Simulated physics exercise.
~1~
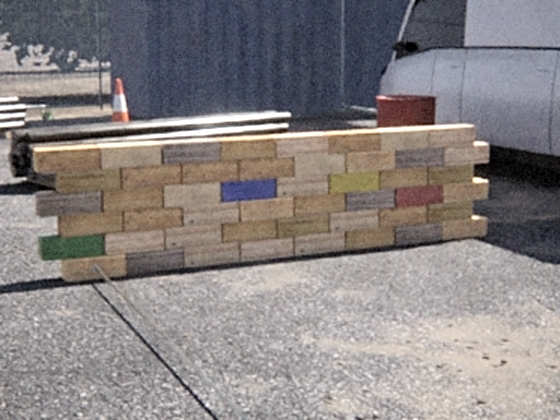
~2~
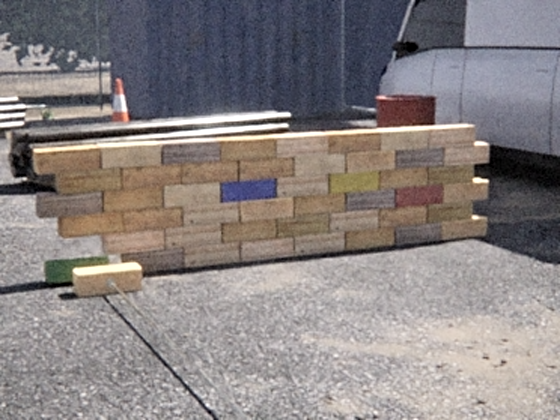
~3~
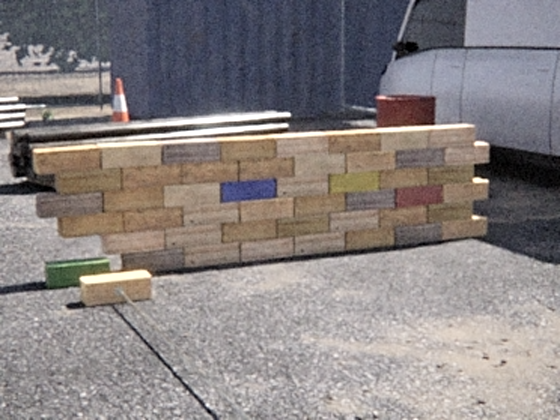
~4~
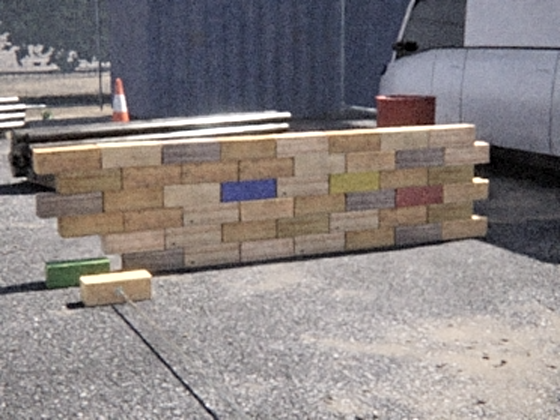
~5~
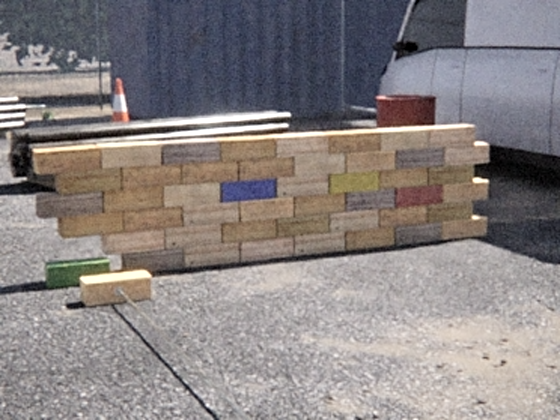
A block slides out of the wall's bottom left corner, and the green one drops.
